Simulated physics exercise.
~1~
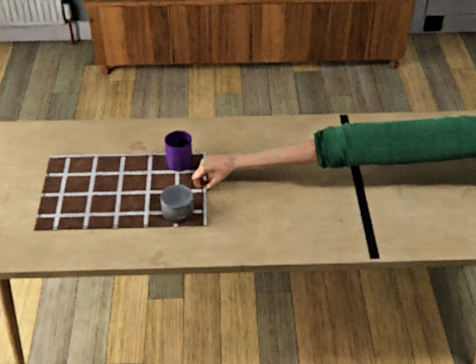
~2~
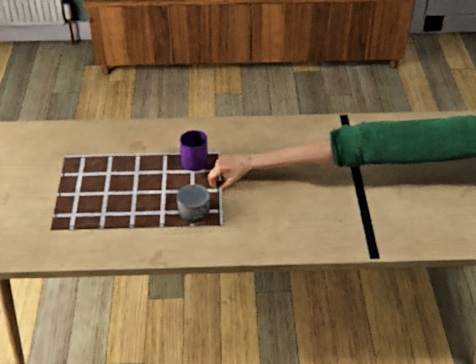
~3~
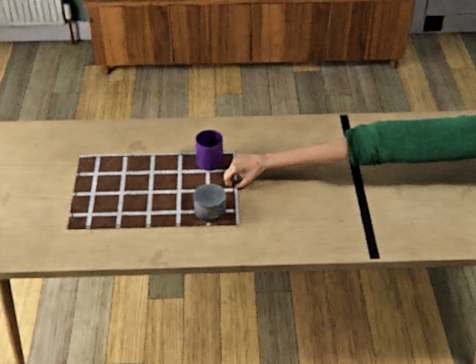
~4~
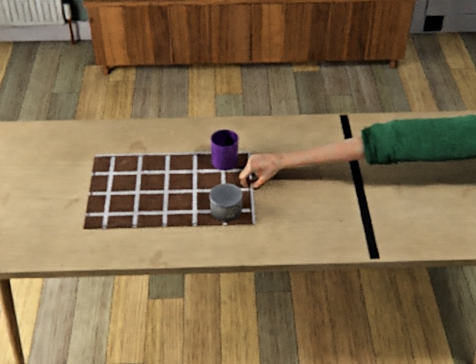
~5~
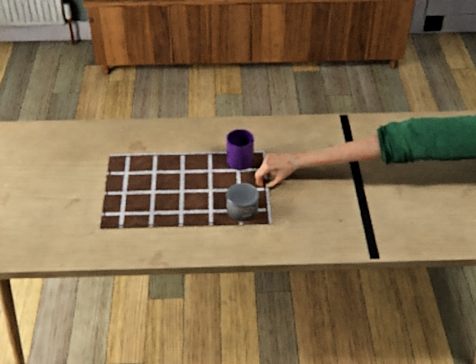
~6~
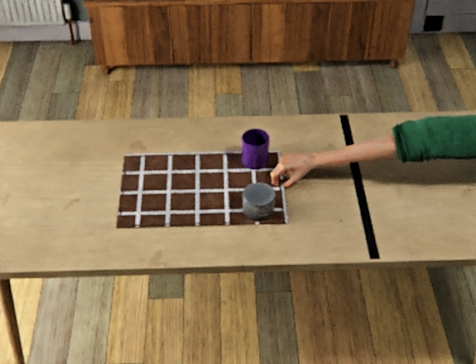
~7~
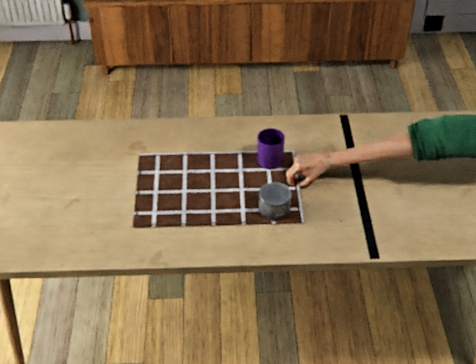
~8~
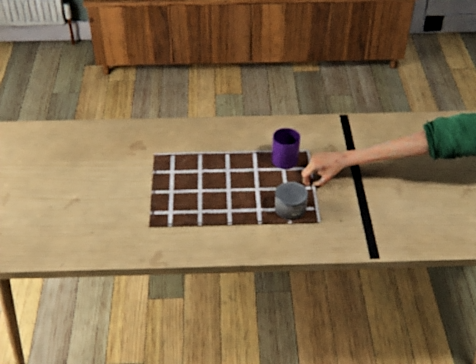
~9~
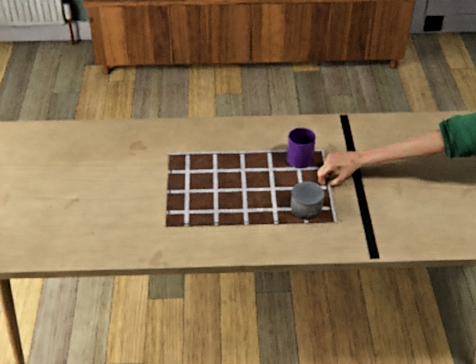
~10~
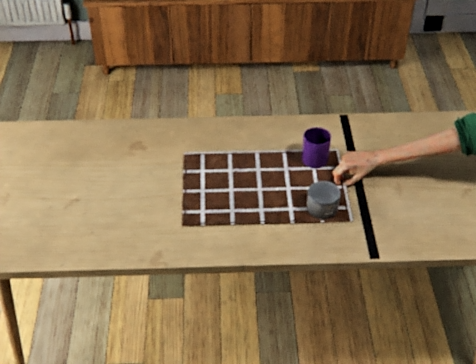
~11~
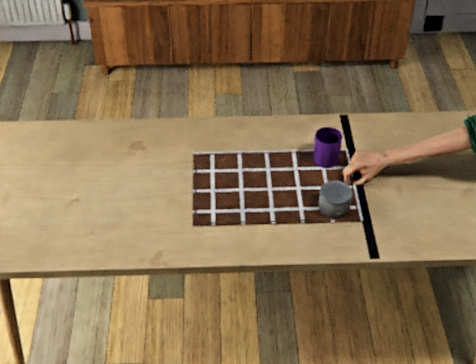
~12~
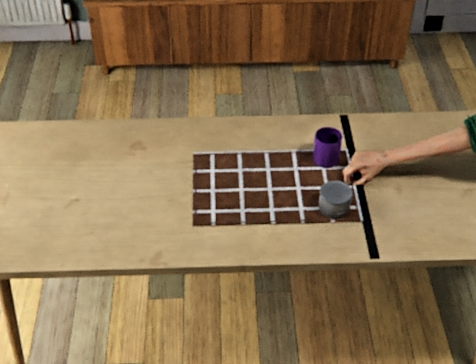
A brown checked table runner carrying a grey tub and a purple mug slid steadily right across the table, pulled by a hand in a green sleeve, then stopped with its edge at the black tape, both items still on the cloth.
